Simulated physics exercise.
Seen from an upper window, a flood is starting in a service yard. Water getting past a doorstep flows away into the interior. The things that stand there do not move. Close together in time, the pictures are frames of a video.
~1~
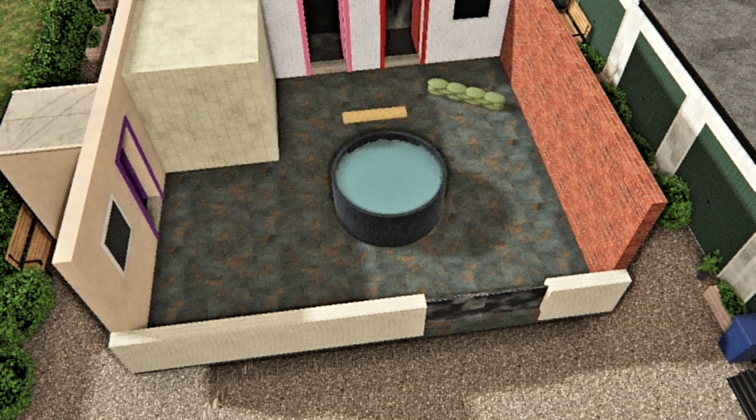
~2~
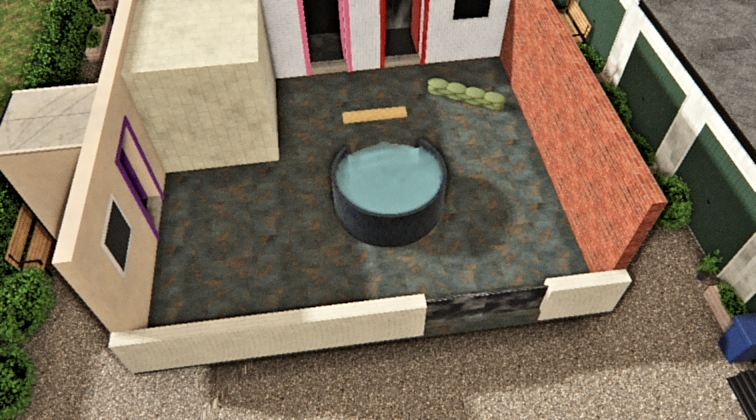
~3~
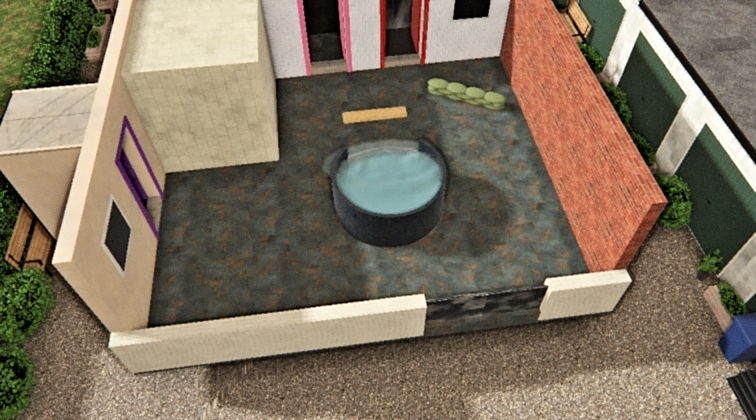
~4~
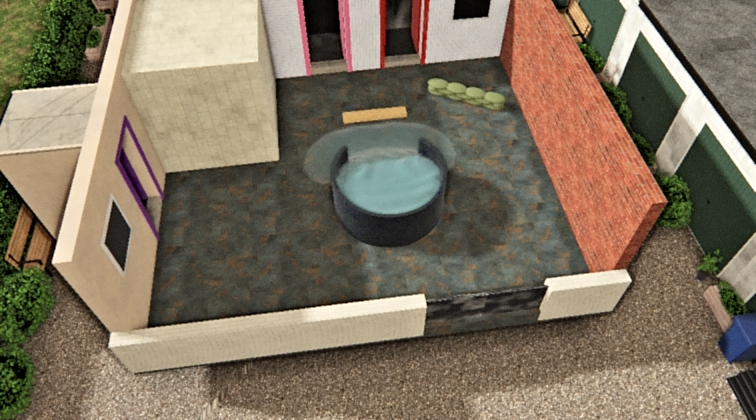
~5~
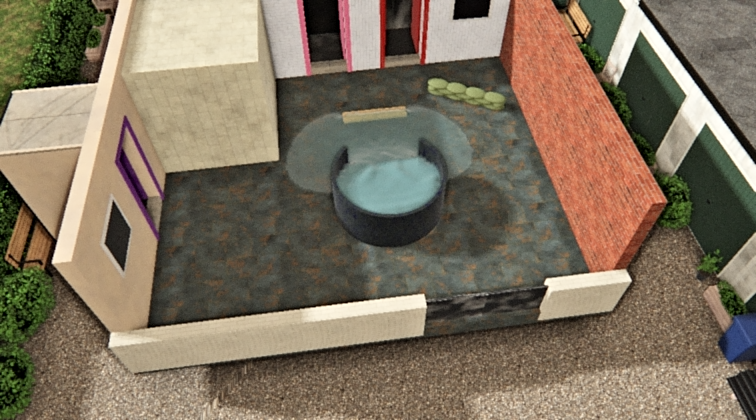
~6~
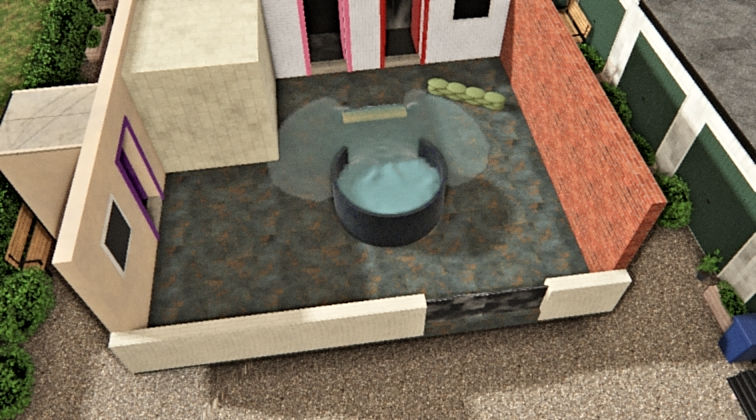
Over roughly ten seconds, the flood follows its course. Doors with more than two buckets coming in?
The purple door will keep to two buckets; the pink door will go over two buckets; the red door will go over two buckets.
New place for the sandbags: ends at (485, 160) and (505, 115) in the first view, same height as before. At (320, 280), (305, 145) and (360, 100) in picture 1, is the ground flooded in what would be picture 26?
In turn: Free of water, covered, under water.
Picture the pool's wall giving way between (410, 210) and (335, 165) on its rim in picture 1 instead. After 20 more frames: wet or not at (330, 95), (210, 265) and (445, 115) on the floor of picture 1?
Going through them, the first would be still bare, the next submerged and the last still bare.
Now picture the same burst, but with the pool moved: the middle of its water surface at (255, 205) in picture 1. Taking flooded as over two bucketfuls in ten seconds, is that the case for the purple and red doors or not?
Door by door - purple door gets too much and red door comes up short.
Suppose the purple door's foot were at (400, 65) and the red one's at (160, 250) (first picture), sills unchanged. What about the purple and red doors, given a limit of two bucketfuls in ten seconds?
I'd put the purple door as over and the red door as under.
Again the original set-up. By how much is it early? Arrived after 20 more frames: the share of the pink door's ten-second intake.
Roughly 100 per cent.
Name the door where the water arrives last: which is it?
The purple one.
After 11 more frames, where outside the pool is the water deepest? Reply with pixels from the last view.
Roughly at pixel (281, 83).
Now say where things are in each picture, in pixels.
In the first frame, still water in the round tank at (389, 174).
In the second frame, water pours out on the round tank's far side and has run to a hidden place.
In the third frame, water pours out on the round tank's far side and has run to a hidden place.
In the fourth frame, the front is at (443, 136), out from the gap on the round tank's far side.
In the fifth frame, the front is at (304, 130), out from the gap on the round tank's far side.
In the sixth frame, water pours out on the round tank's far side and has run to (303, 109).
A moment on, water covers 30 % of the floor; the purple door not reached, the pink door wet at the sill, nothing in, the red door wet at the sill, nothing in.
Next, water covers 35 % of the floor; the purple door not reached, the pink door over two buckets in, the red door over two buckets in.
Then, water covers 45 % of the floor; the purple door wet at the sill, nothing in, the pink door over two buckets in, the red door far over two buckets in.
Later, water covers 80 % of the floor; the purple door wet at the sill, nothing in, the pink door over two buckets in, the red door far over two buckets in.
In the end, water covers 95 % of the floor; the purple door wet at the sill, nothing in, the pink door over two buckets in, the red door far over two buckets in.
